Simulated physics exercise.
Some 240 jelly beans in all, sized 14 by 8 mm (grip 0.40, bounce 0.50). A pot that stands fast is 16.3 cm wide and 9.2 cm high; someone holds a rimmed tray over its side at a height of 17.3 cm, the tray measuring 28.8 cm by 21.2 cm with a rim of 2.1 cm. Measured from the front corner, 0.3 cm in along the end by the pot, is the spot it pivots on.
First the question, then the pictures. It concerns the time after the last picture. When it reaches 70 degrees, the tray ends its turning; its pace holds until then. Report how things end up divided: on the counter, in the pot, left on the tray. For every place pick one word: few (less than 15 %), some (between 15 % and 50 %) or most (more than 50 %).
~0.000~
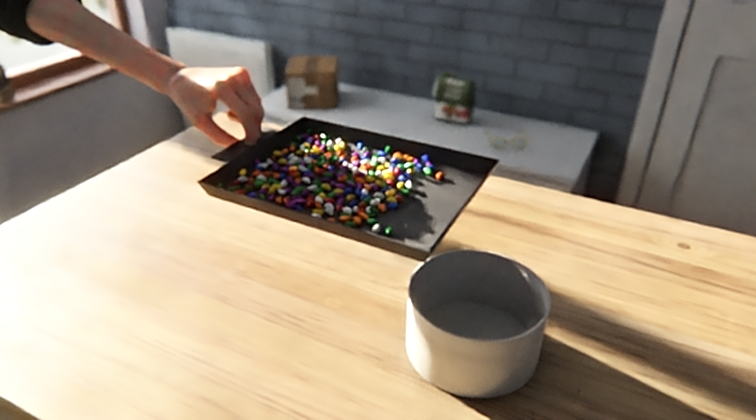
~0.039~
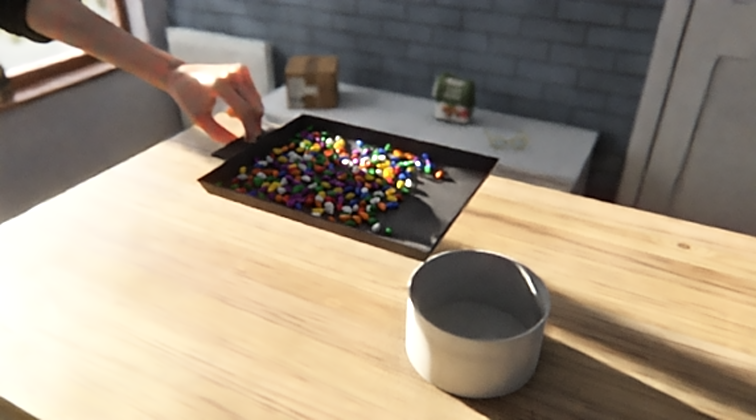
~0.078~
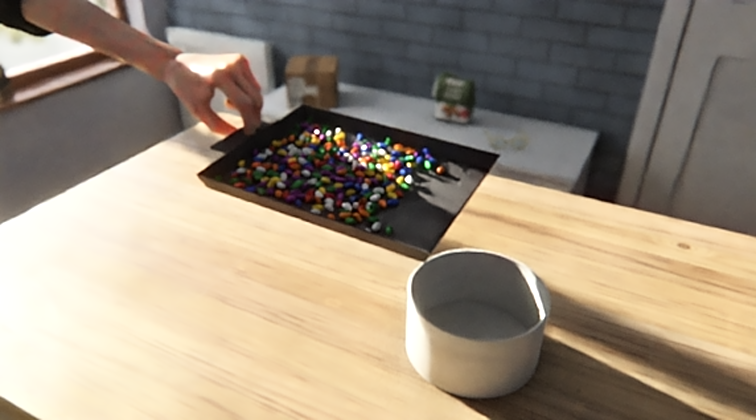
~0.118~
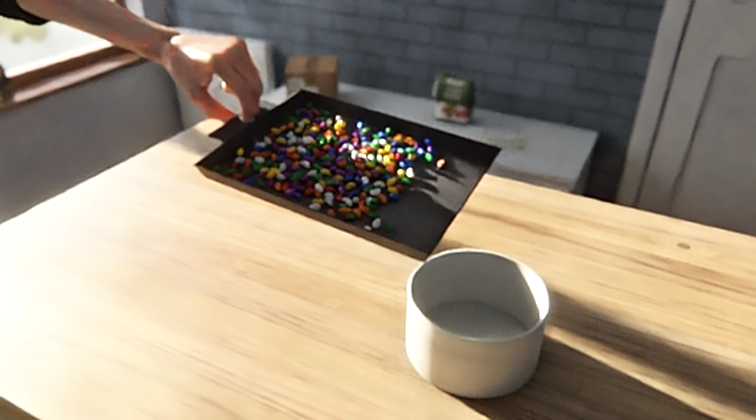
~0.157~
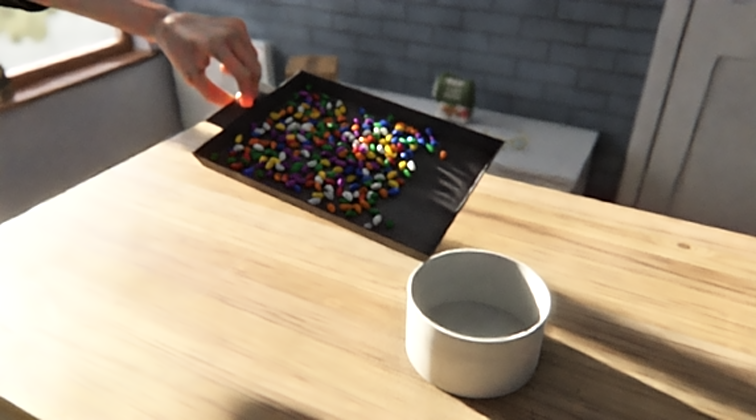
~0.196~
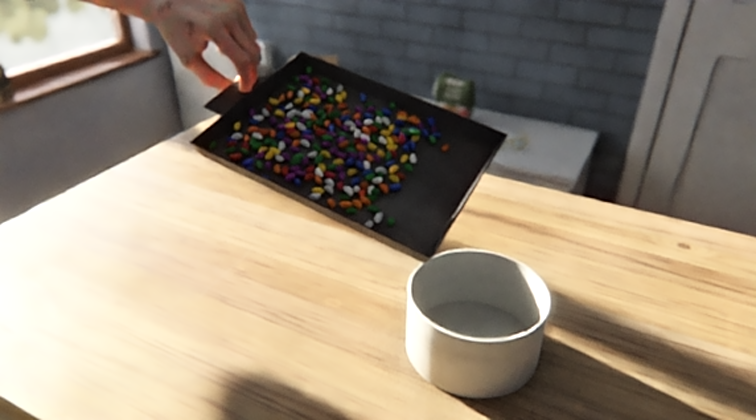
Counter gets most, pot gets few, left on the tray gets few.
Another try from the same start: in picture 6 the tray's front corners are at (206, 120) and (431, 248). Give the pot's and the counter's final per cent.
That works out as pot 40 and counter 50.
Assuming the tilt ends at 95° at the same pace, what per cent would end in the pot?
0 %.
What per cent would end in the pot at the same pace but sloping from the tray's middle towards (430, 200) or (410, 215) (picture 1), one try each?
Near 45 and 20 per cent, in that order.
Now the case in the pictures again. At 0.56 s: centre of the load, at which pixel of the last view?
Around (385, 185).
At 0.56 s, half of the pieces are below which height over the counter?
About 26 cm.
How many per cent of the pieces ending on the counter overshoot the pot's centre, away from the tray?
Share: Close to 90 %.
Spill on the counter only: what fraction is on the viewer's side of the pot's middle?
Near 100 in a hundred.
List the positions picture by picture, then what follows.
In the first picture, tray tilt 0 degrees, front corners at (206, 180) and (425, 245); middle of the pieces at (328, 176); pot at (478, 290).
In the second picture, tray tilt 1 degrees, front corners at (206, 178) and (426, 246); middle of the pieces at (328, 174).
In the third picture, tray tilt 3 degrees, front corners at (205, 173) and (426, 246), lowest corner right front; middle of the pieces at (328, 168).
In the fourth picture, tray tilt 7 degrees, front corners at (203, 163) and (426, 247), lowest corner right front; middle of the pieces at (327, 159).
In the fifth picture, tray tilt 12 degrees, front corners at (201, 152) and (427, 249), lowest corner right front; middle of the pieces at (328, 148).
In the sixth picture, tray tilt 17 degrees, front corners at (199, 141) and (428, 250), lowest corner right front; middle of the pieces at (328, 138); pot at (478, 290). The tray's pace is about 125 degrees a second.
After 0.42 s, tilt 44 degrees; the tray holds 100 %, the pot 0 %.
After 0.56 s, tilt 62 degrees; the tray holds 100 %, the pot 0 %.
After 0.84 s, tilt 70 degrees; the tray holds 10 %, the pot 0 %.
In the end, at 2.4 s, counter 95 %, pot 0 %, tray 5 %.
